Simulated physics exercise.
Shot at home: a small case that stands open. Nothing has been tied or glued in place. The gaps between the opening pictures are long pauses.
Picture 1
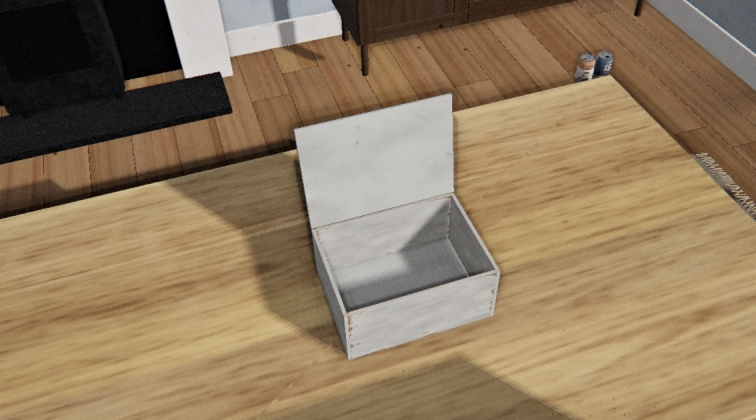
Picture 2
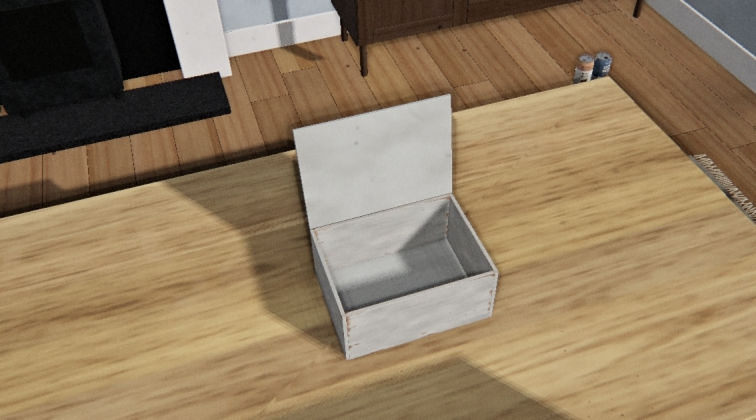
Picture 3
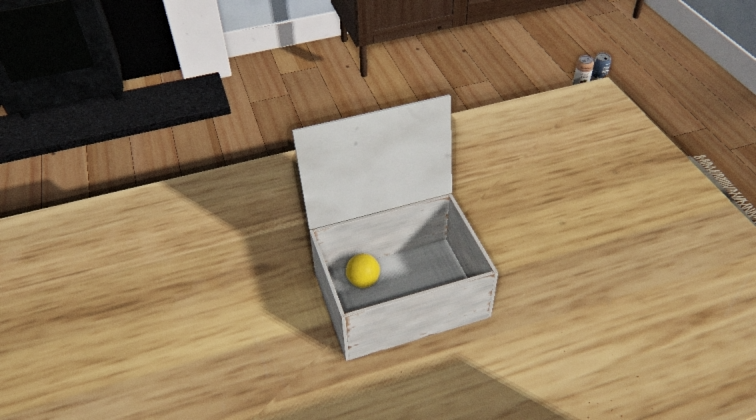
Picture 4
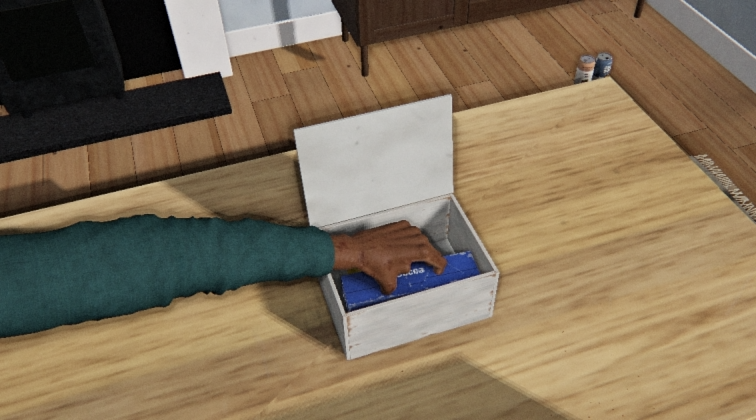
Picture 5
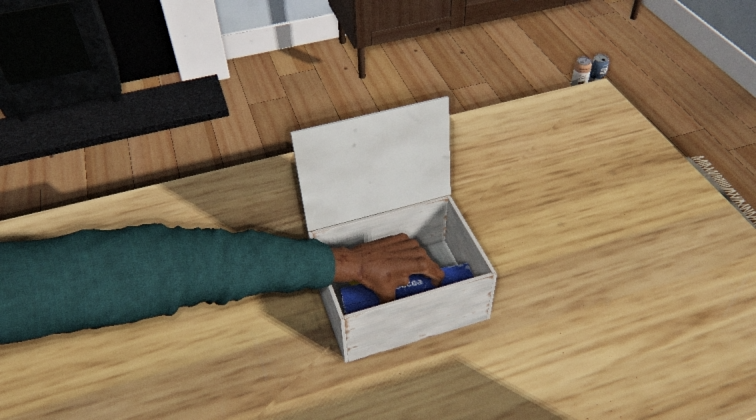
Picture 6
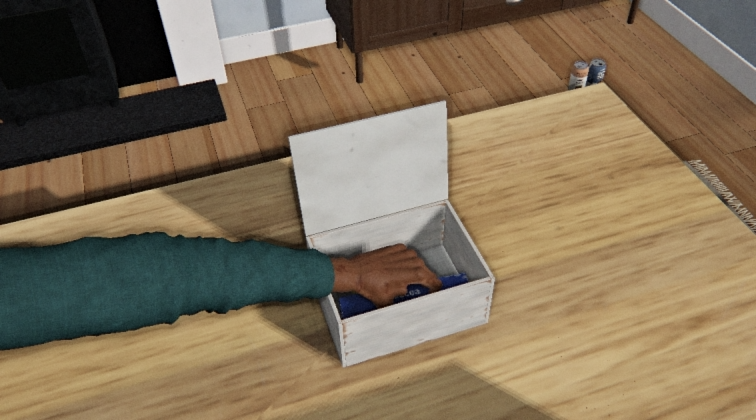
A yellow lemon appears at the left inside an open, whitish wooden box, which stands empty at first with its lid raised on a pale wooden table, seen from above in a home. Behind are plank flooring, a dark hearth at left and two small cans at right. Later, a dark-green-sleeved arm reaches from the left, its hand lowering a blue carton into the box as the view shifts very slightly.
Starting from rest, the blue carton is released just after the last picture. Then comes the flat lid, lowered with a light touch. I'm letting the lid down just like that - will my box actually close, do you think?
Yes, it will close.
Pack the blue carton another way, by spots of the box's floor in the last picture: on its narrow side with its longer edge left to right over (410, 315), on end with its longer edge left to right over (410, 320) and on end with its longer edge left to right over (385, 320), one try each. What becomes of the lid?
The lid lowers completely the first time, is kept raised the second time and is kept raised the third time.
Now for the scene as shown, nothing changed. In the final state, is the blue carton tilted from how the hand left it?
Once everything settles, the blue carton keeps its original angle.
Then, 1.10 s past the last view, lid starting down.
Then, 1.60 s past the last view, lid 59° above the rim.
Then, 1.90 s past the last view, lid 36° above the rim.
Then, 2.20 s past the last view, lid 9° above the rim.
Finally, lid shut; both still in place. Final places as the last picture's camera would see them, blue carton near (407, 308).
